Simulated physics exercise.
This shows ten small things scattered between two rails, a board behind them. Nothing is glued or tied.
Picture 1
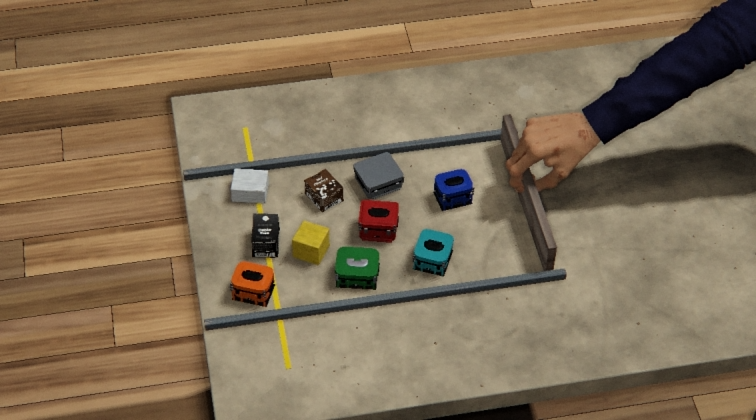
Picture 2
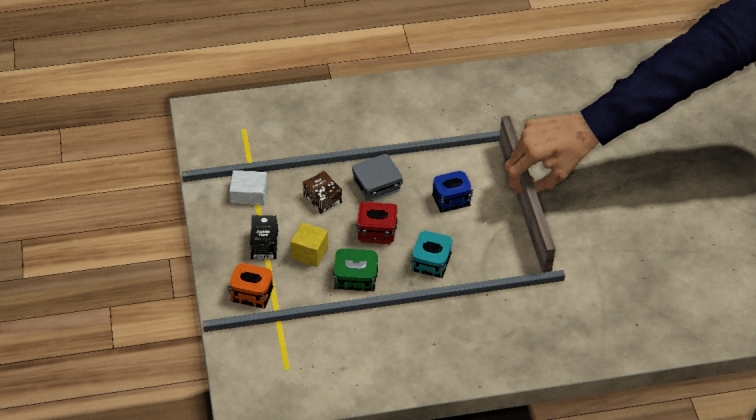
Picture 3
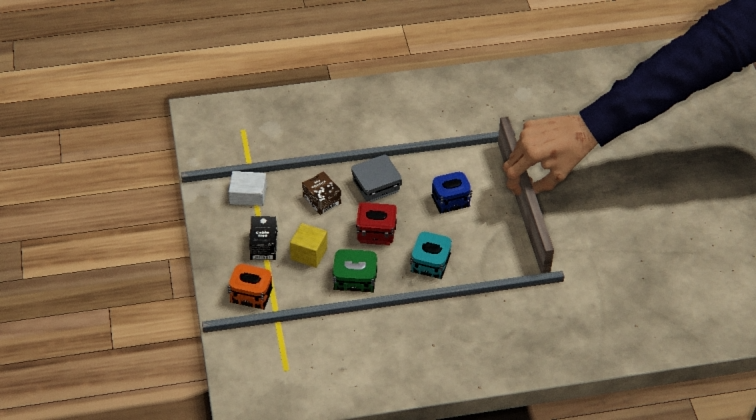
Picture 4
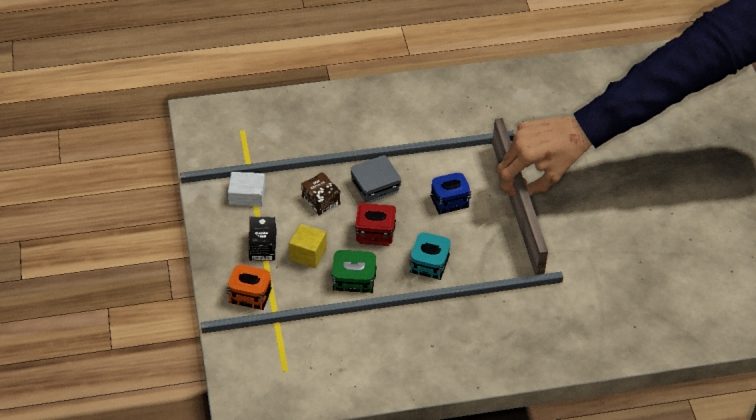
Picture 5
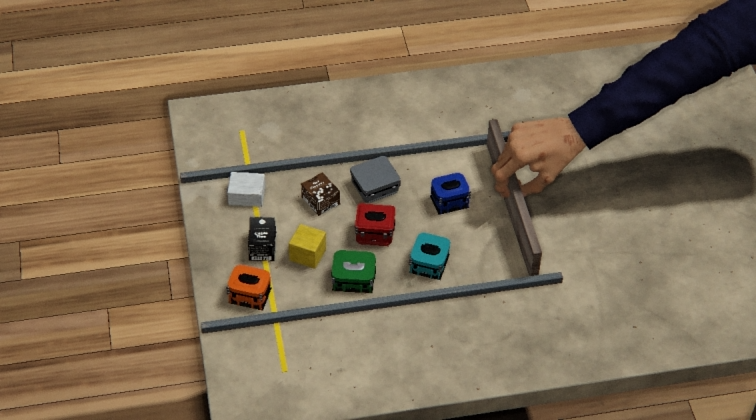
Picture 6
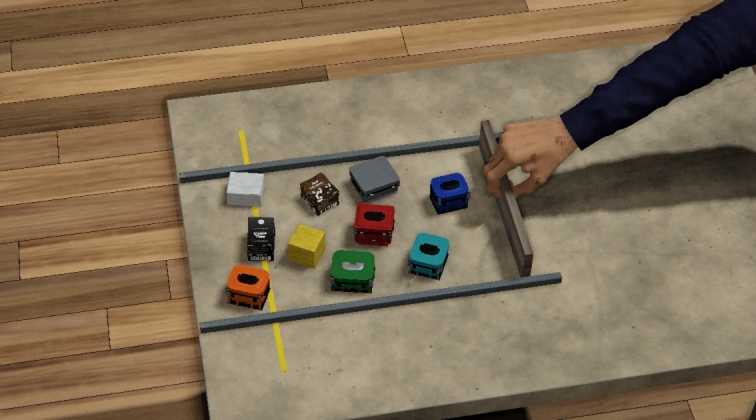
On a grey slab over a wooden plank floor, seen from above at an angle, two slim rails run across with a yellow line crossing near their left ends. Between them sit ten small objects: white, black and orange at left, brown, yellow, grey, red and green mid-way, blue and teal at right. A dark-sleeved hand slides a brown board slightly left toward them, while the view shifts very slightly.
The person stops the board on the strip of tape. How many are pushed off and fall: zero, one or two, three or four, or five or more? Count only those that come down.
Here the number that fall off is one or two.
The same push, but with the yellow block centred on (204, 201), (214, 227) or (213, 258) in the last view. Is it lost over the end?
In that order, it drops off; is lost; is lost.
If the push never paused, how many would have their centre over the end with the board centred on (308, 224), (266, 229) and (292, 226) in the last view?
It would be 0, 1 and 0.
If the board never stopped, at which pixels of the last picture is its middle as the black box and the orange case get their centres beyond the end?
For the black box at (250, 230), for the orange case at (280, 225).
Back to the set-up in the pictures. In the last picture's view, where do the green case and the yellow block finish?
First (215, 295), then (213, 266).
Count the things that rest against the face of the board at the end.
The number is 4.
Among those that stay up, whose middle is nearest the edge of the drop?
That is the white block.
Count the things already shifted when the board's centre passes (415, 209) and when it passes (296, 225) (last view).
2 and 10.
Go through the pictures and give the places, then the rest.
Orange case (253, 284); white block (250, 186); black box (265, 235); board (527, 191); tape (265, 240), in the first picture.
White block (248, 188); yellow block (310, 244), in the second picture.
Black box (263, 238); brown box (322, 193), in the third picture.
Orange case (250, 287); green case (354, 272), in the fourth picture.
White block (247, 189); board (513, 196), in the fifth picture.
Orange case (249, 287); white block (246, 189); black box (261, 239); board (505, 197); tape (261, 243), in the sixth picture.
Soon after, none off yet; orange case at rest near (249, 287); white block at rest near (246, 189); black box at rest near (261, 239).
After that, none off yet; orange case displaced about its own width near (213, 297); white block displaced about its own width near (205, 190); black box displaced about its own width near (235, 239).
In the end, the number that fall off is one or two; gone, orange case.
